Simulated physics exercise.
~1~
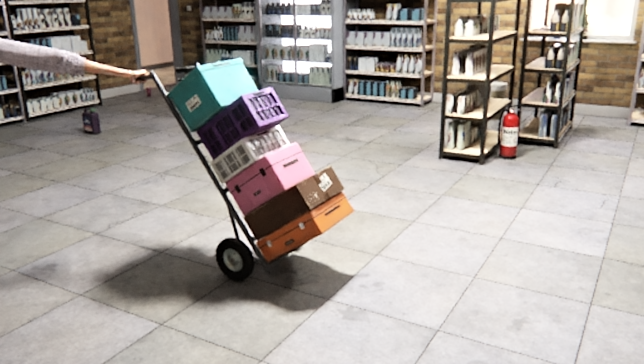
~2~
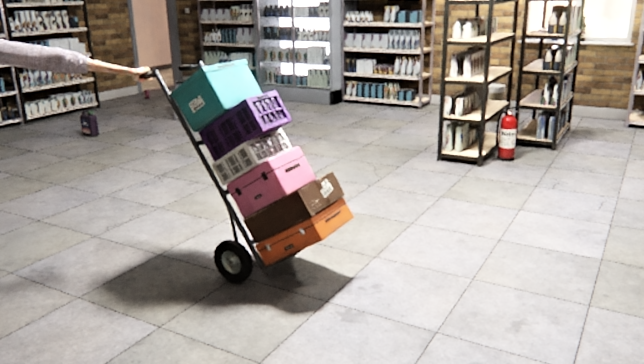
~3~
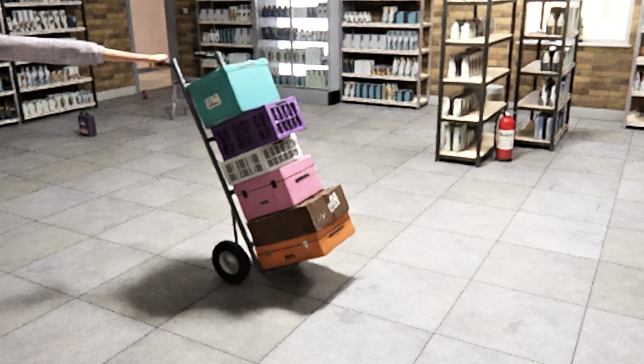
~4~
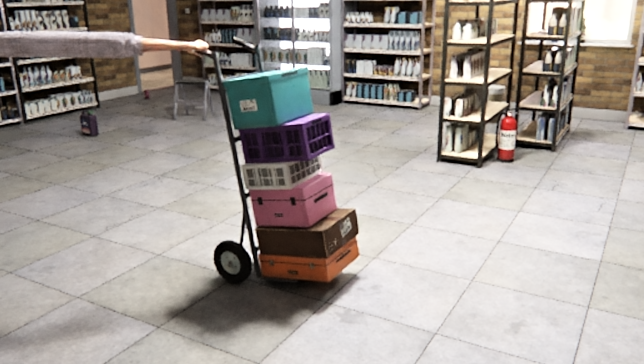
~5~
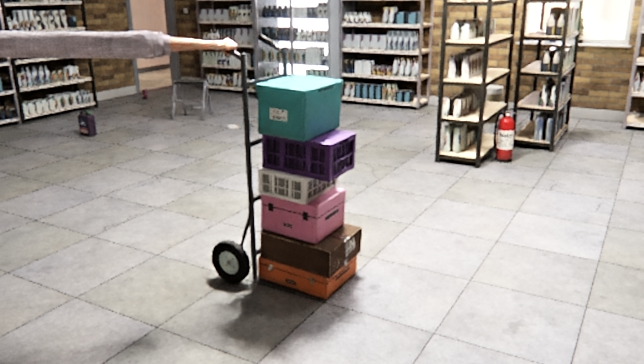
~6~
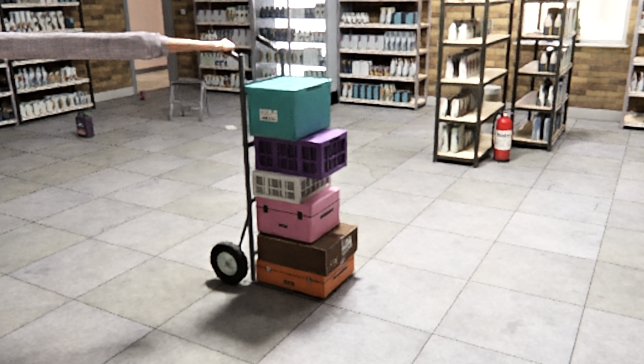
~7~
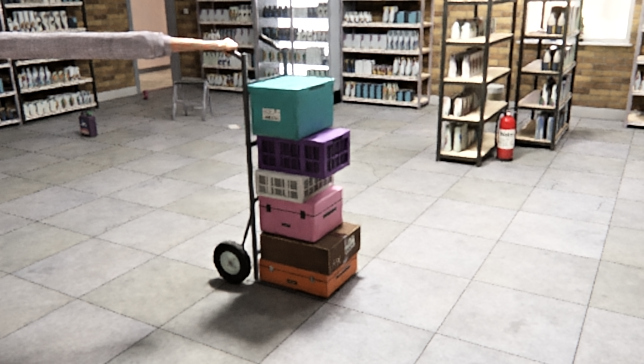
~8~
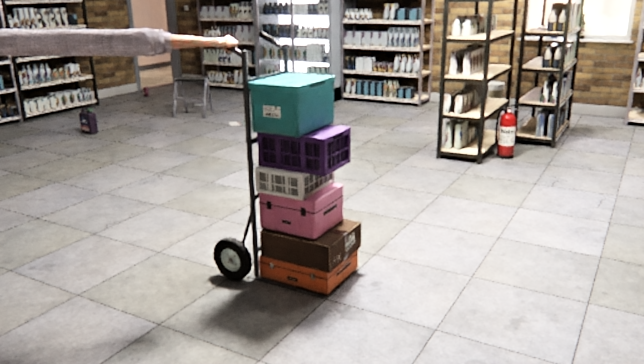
In a tiled shop with shelves of bottles along a brick wall and a red fire extinguisher beside a rack, a gray-sleeved arm holds a hand truck leaning back to the left. Six unsecured containers are stacked on it, orange at the bottom, then brown, pink, white, purple and turquoise on top. At first the load barely moves. Then the truck swings upright, gaining speed, until its base plate meets the floor. The stack settles back very slightly. The hand keeps hold of the truck, which stands still with every container in place.
